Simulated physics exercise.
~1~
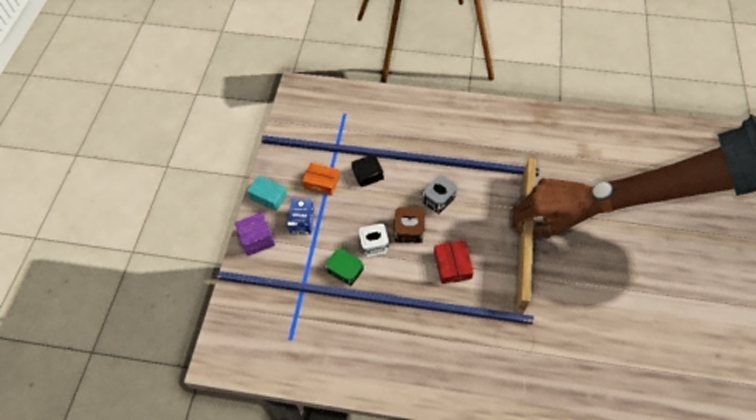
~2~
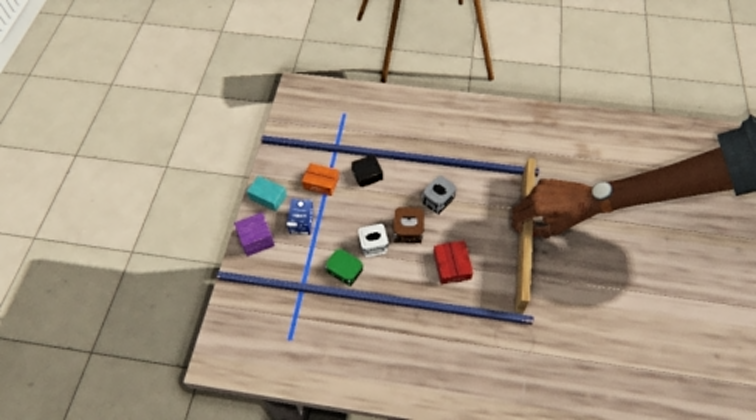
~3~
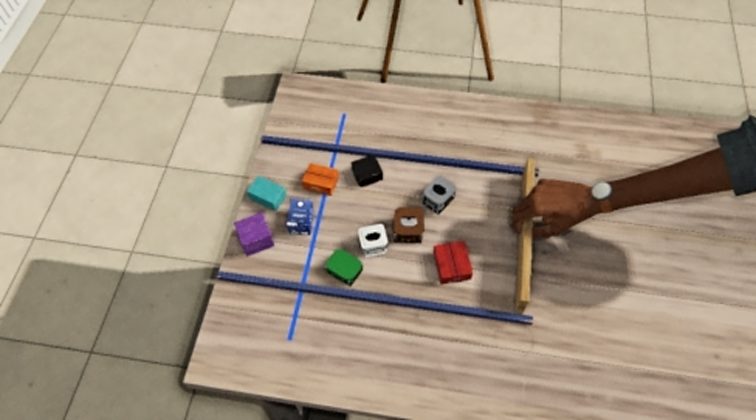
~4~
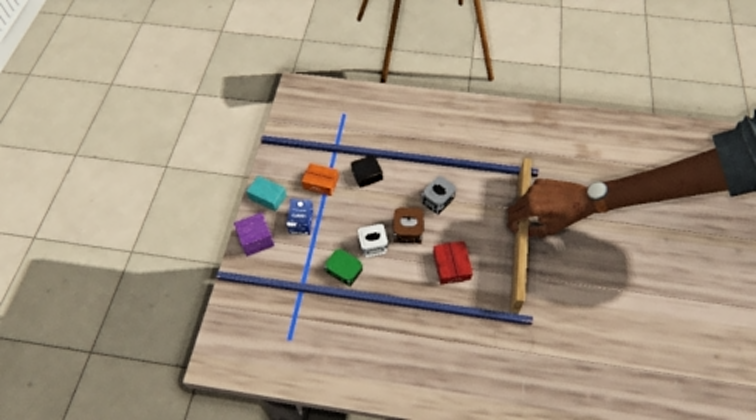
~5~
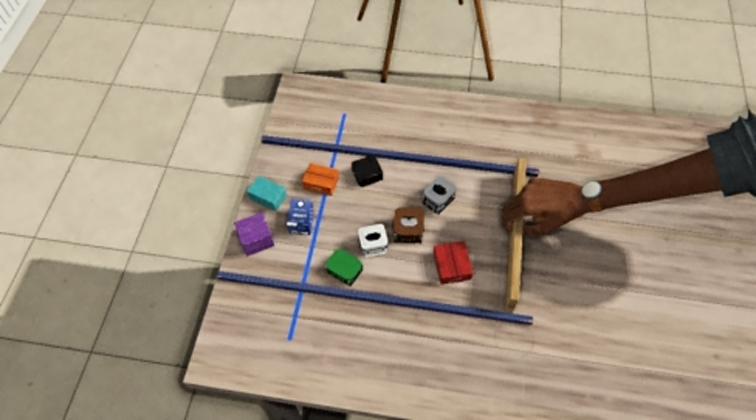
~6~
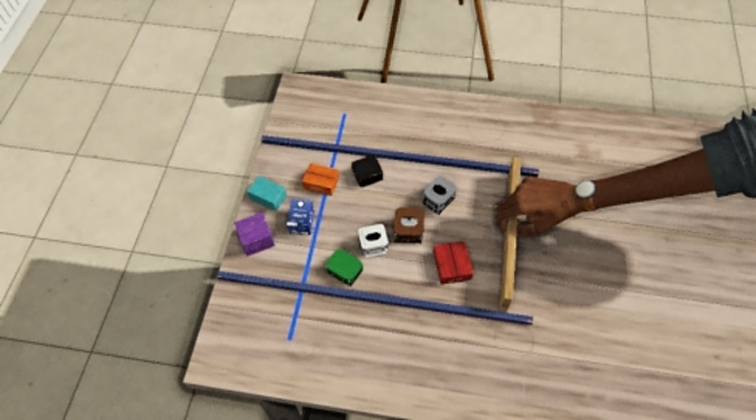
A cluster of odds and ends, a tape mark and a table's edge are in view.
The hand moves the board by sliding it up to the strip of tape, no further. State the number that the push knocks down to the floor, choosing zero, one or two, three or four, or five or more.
The number knocked down is zero.
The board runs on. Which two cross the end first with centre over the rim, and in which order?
Earliest is the purple block; next is the blue box.
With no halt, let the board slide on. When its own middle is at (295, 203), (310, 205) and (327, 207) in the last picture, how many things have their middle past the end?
Counts by place: 1 / 1 / 0.
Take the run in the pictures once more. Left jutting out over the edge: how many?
2.
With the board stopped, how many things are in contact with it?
In total, 4.
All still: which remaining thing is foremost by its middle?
Purple block.
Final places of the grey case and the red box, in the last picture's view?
The grey case at (315, 182), the red box at (297, 241).
Early on, none off yet; turquoise block at rest near (267, 193); purple block at rest near (255, 234); blue box at rest near (301, 217).
A while later, none off yet; turquoise block at rest near (266, 192); purple block at rest near (255, 234); blue box travelled about its own width near (280, 212).
Finally, the number that fall off is zero.
